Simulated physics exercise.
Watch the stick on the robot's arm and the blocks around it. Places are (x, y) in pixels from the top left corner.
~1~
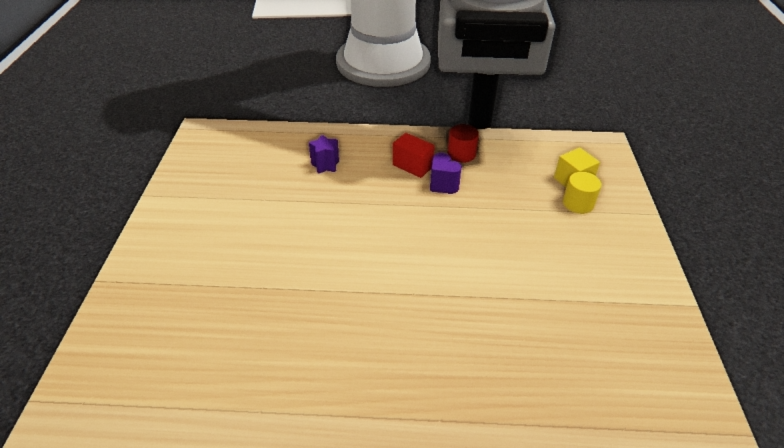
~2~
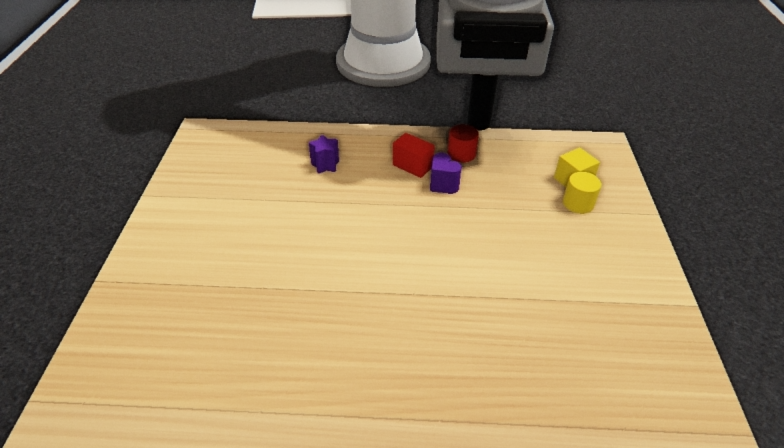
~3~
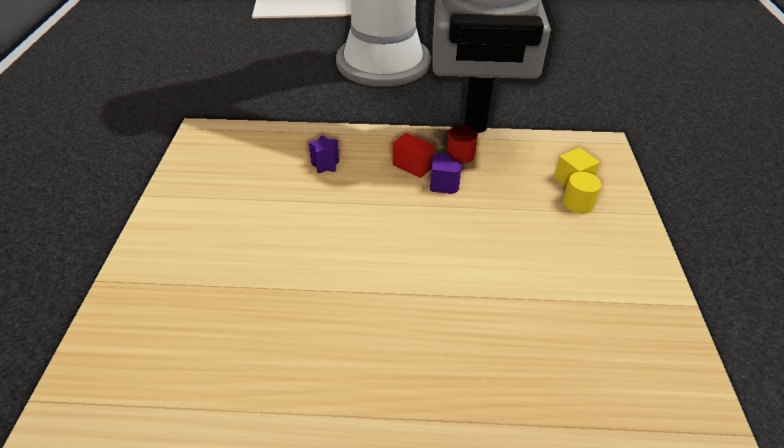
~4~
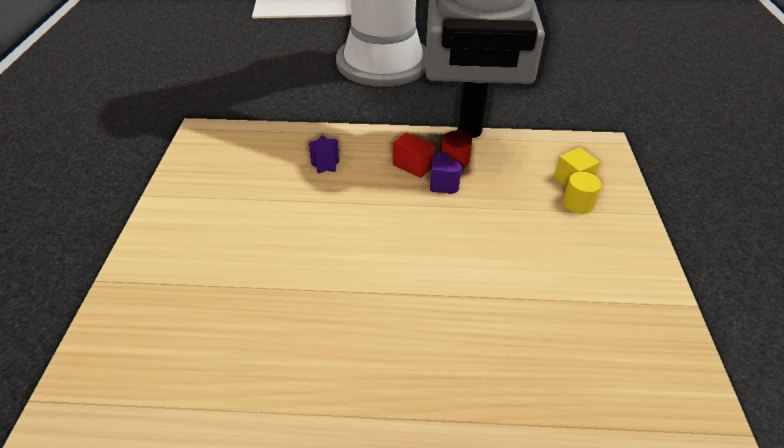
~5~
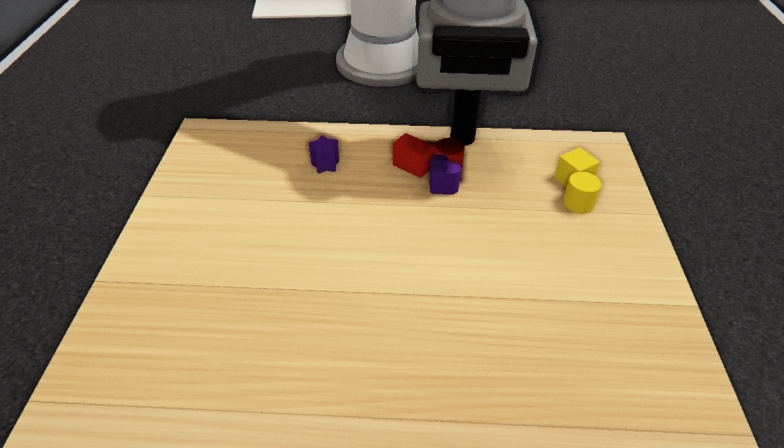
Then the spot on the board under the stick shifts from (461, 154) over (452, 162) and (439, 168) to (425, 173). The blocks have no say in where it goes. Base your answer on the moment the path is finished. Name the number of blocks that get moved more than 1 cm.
I expect three or more blocks to move.
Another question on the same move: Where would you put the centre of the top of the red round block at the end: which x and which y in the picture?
For the centre of its top, I'd go with (419, 168).
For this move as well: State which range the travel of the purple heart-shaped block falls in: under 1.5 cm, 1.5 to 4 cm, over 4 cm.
It will move between 1.5 and 4 cm.
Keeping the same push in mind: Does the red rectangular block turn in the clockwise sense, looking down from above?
Yes
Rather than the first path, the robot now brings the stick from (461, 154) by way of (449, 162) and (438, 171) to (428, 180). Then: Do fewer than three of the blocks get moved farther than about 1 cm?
That would be a no.
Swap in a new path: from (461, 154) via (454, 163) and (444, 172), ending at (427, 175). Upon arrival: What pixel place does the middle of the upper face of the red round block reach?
It ends at (416, 169).
What follows on the original path. Halfway along, stick at (447, 150); red rectangular block at (403, 146), turned 40° clockwise; purple heart-shaped block at (439, 174), turned 55° anticlockwise; red round block at (434, 158).
At the end, stick at (426, 158); red rectangular block at (401, 146), turned 50° clockwise; purple heart-shaped block at (438, 181), turned 90° anticlockwise; red round block at (419, 168).
